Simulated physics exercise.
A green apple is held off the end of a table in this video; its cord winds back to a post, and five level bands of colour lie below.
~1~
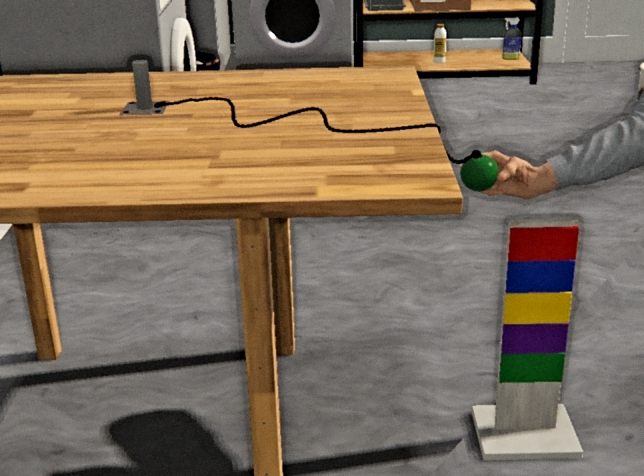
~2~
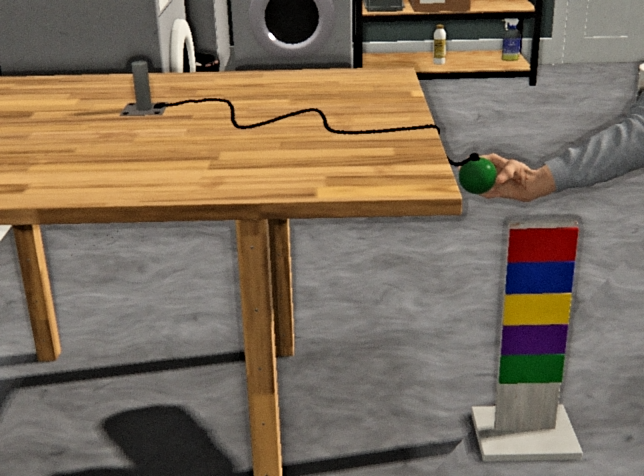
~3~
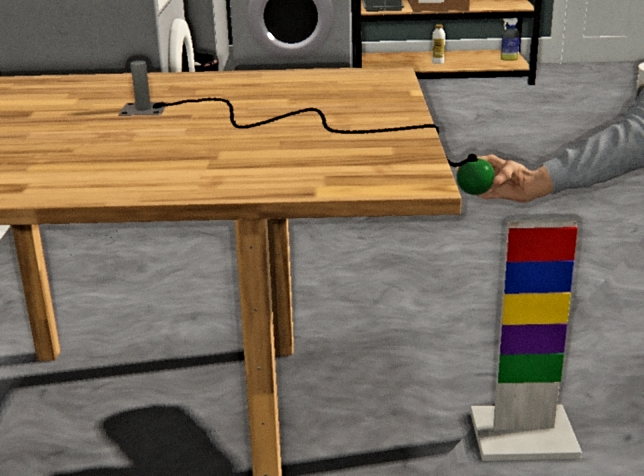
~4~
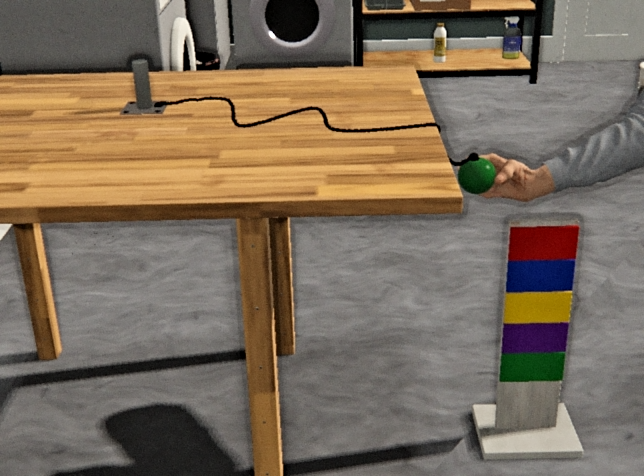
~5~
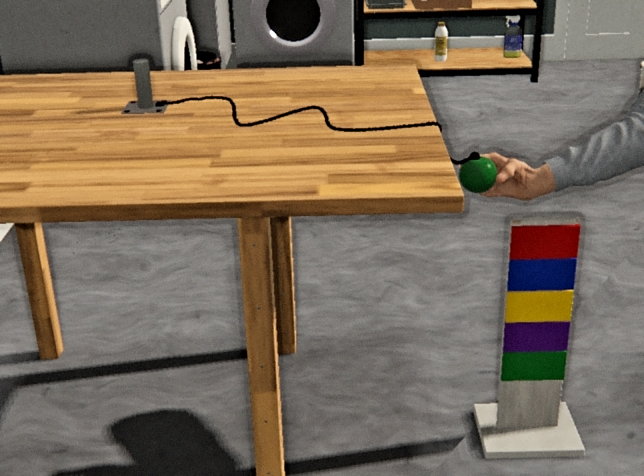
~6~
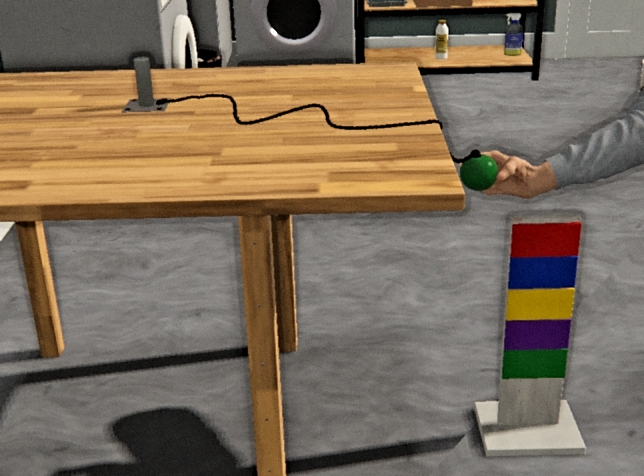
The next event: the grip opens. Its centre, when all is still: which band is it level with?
It is level with the purple band.
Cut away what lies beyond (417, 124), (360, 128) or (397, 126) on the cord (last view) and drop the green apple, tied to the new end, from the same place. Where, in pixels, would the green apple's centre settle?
Case by case: Close to (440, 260), (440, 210) and (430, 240).
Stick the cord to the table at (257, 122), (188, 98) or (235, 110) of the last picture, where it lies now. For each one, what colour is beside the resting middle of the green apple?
First try blue, second try purple, third try yellow.
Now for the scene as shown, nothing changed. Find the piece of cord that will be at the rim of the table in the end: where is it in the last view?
At (325, 111).
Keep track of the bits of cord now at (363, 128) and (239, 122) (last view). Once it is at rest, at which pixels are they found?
The first finishes about (433, 193) and the second about (318, 110).
A little later, apple near (405, 329); level with purple.
Next, apple near (449, 329); level with purple.
When it is over, apple near (427, 329); level with purple. Its centre hangs level with the purple band.
